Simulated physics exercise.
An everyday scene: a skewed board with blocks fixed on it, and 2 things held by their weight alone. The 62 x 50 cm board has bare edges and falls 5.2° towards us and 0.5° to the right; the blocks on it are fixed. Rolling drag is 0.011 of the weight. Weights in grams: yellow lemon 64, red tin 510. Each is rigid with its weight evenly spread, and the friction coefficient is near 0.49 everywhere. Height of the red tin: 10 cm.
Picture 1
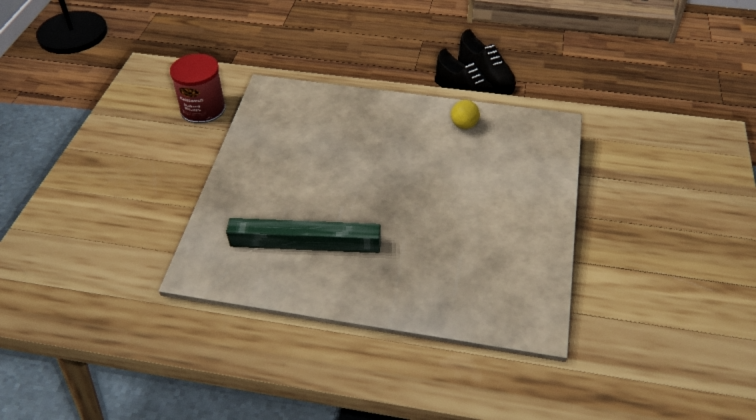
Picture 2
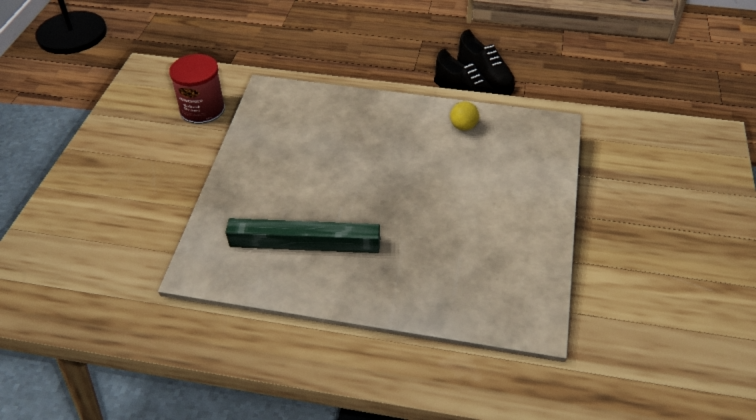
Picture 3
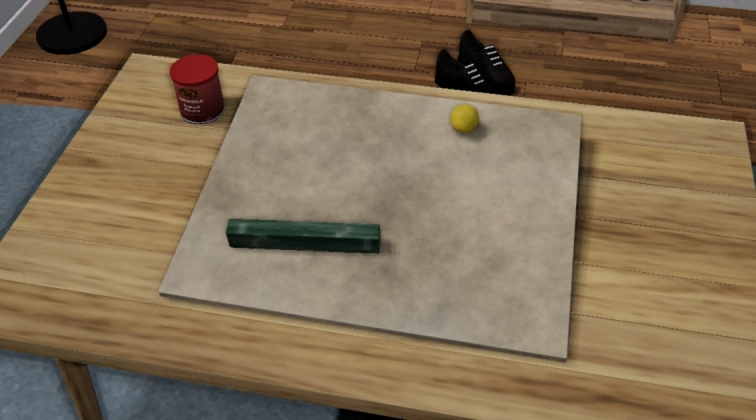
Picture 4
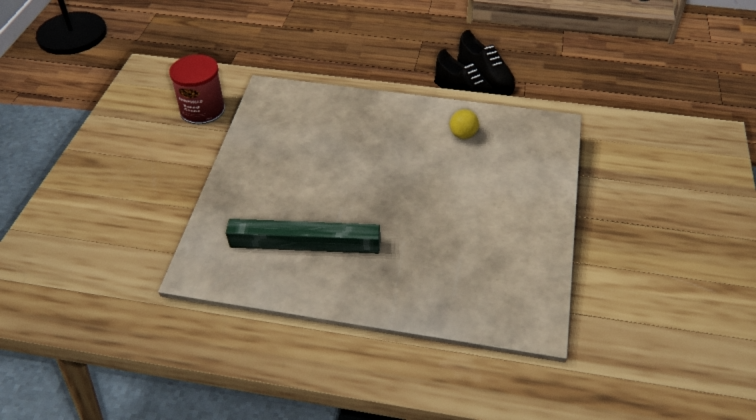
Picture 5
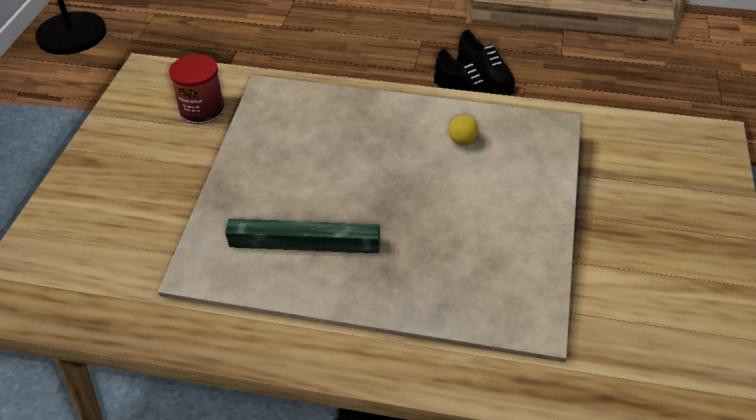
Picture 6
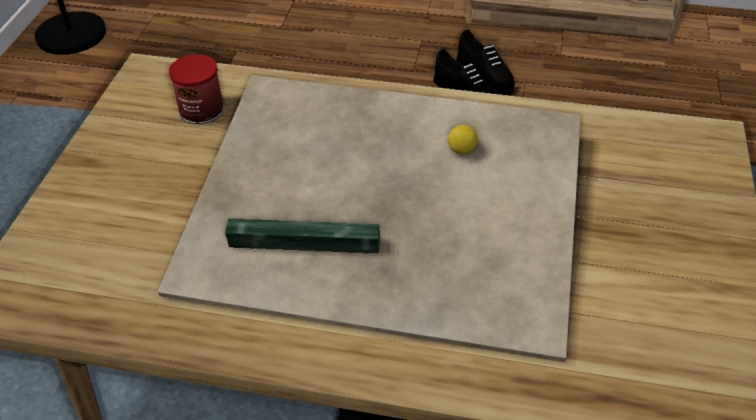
On a light wooden table in a room with a wood floor, seen from above at an angle, lies a mottled beige board. A dark green bar rests toward its near left, a yellow lemon sits near its far edge, a red tin stands at the far left, and black shoes lie beyond. The lemon moves slowly a short way toward the viewer, gaining a little speed, while the camera stays still.
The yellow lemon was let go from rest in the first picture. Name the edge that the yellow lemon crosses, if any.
The way out: Near edge.
Then, 0.50 s later than the last frame, 18 cm of board to the near edge; yellow lemon near (459, 232).
Then, 0.90 s later than the last frame, it has gone over the near edge; yellow lemon near (451, 385).
When it is over, it has gone over the near edge; red tin within 8 cm of the start.
